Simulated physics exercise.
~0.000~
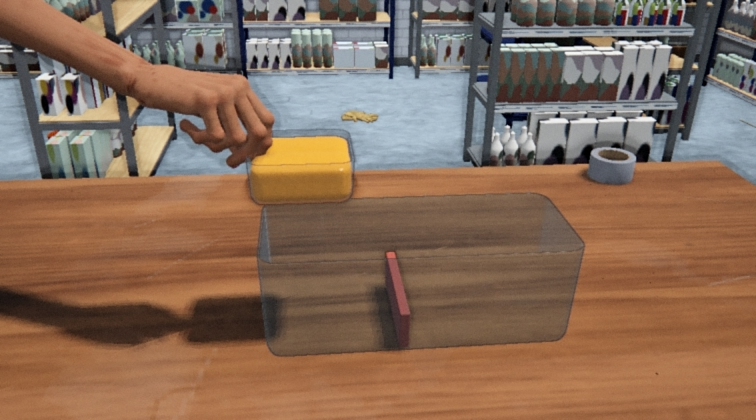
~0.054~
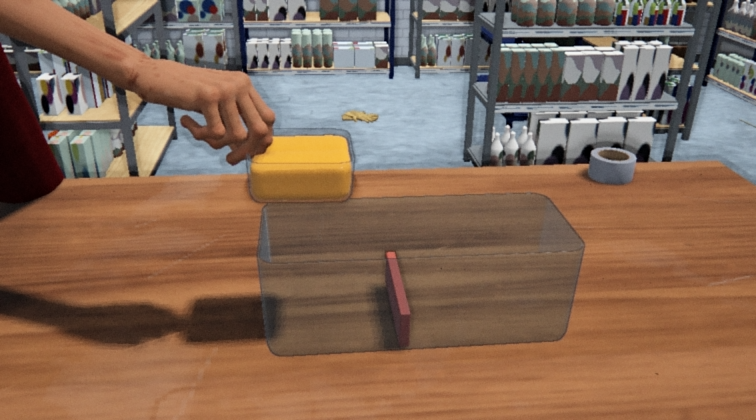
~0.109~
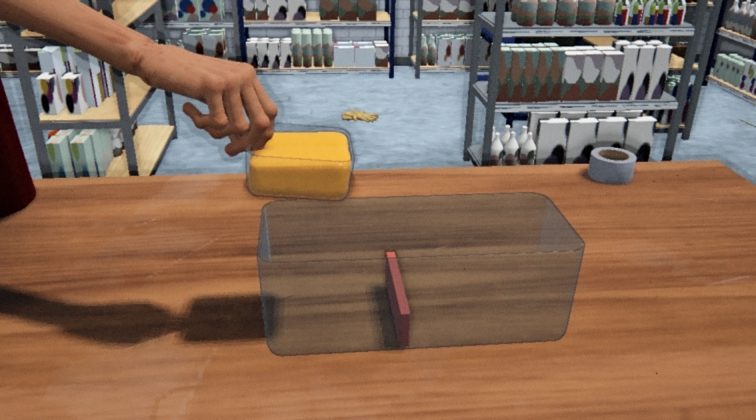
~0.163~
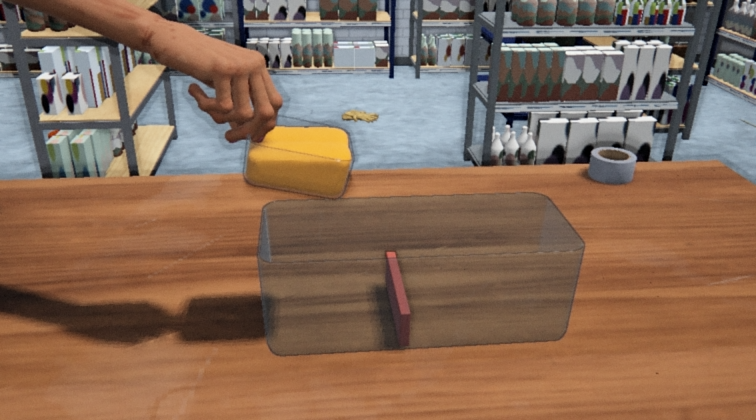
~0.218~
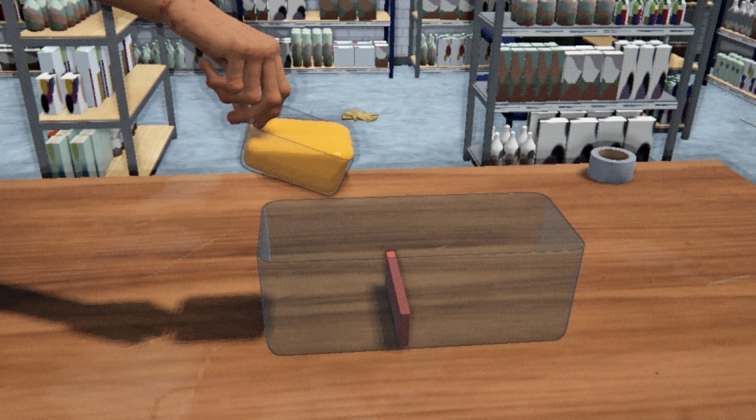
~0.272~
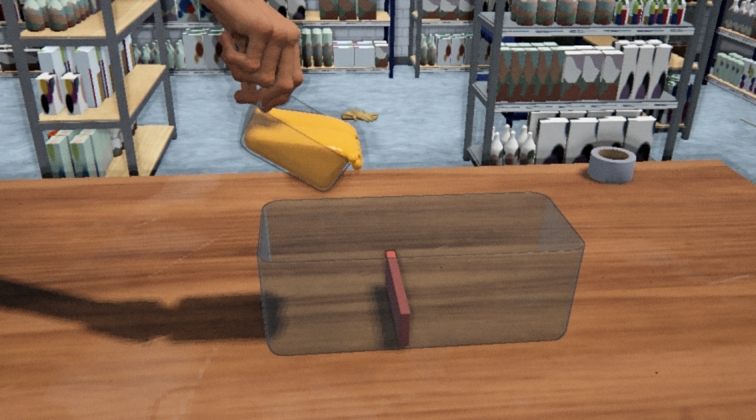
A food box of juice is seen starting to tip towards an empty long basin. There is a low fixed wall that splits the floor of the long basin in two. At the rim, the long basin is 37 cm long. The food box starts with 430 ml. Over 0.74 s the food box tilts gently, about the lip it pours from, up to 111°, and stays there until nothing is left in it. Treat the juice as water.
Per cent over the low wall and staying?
89 per cent.
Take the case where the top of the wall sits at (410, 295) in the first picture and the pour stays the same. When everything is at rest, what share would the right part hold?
Around 80 %, I'd say.
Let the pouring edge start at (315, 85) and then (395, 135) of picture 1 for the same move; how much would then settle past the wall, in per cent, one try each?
Around 75 per cent first, around 95 per cent next.
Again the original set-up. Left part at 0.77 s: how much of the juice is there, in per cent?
8 %.
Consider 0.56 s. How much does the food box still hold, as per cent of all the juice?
Roughly 12 %.
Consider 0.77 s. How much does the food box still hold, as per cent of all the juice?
Roughly 0 percent remains.
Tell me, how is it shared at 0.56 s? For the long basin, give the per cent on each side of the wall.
I'd say about 3 left and about 34 right.
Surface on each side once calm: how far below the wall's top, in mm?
Noted: Left near 46 mm, right near 34 mm.
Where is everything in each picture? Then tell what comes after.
In the first frame, tilt 0°; pouring edge (351, 147); surface from (252, 153) to (349, 150); the long basin's rim runs from (261, 232) to (565, 221); the wall's top is at (397, 282).
In the second frame, tilt 1°; pouring edge (351, 147); surface from (252, 151) to (349, 149).
In the third frame, tilt 6°; pouring edge (351, 146); surface from (251, 147) to (348, 145).
In the fourth frame, tilt 13°; pouring edge (351, 147); surface from (250, 141) to (349, 141).
In the fifth frame, tilt 22°; pouring edge (350, 147); surface from (247, 131) to (347, 139); 3 per cent is over the edge.
In the sixth frame, tilt 33°; pouring edge (349, 147); surface from (247, 119) to (342, 134); 9 per cent is over the edge.
Then, 0.56 s in, the tilt is 96° and 12 per cent is still to pour, 3 is left of the wall and 34 right of it.
Then, 0.77 s in, the tilt is 111° and 0 per cent is still to pour, 8 is left of the wall and 88 right of it.
Then, 1.00 s in, the tilt is 111° and 0 per cent is still to pour, 10 is left of the wall and 89 right of it.
Then, 1.24 s in, the tilt is 111° and 0 per cent is still to pour, 10 is left of the wall and 89 right of it.
Finally, 10 per cent lies left of the wall, 89 right of it and 1 outside.
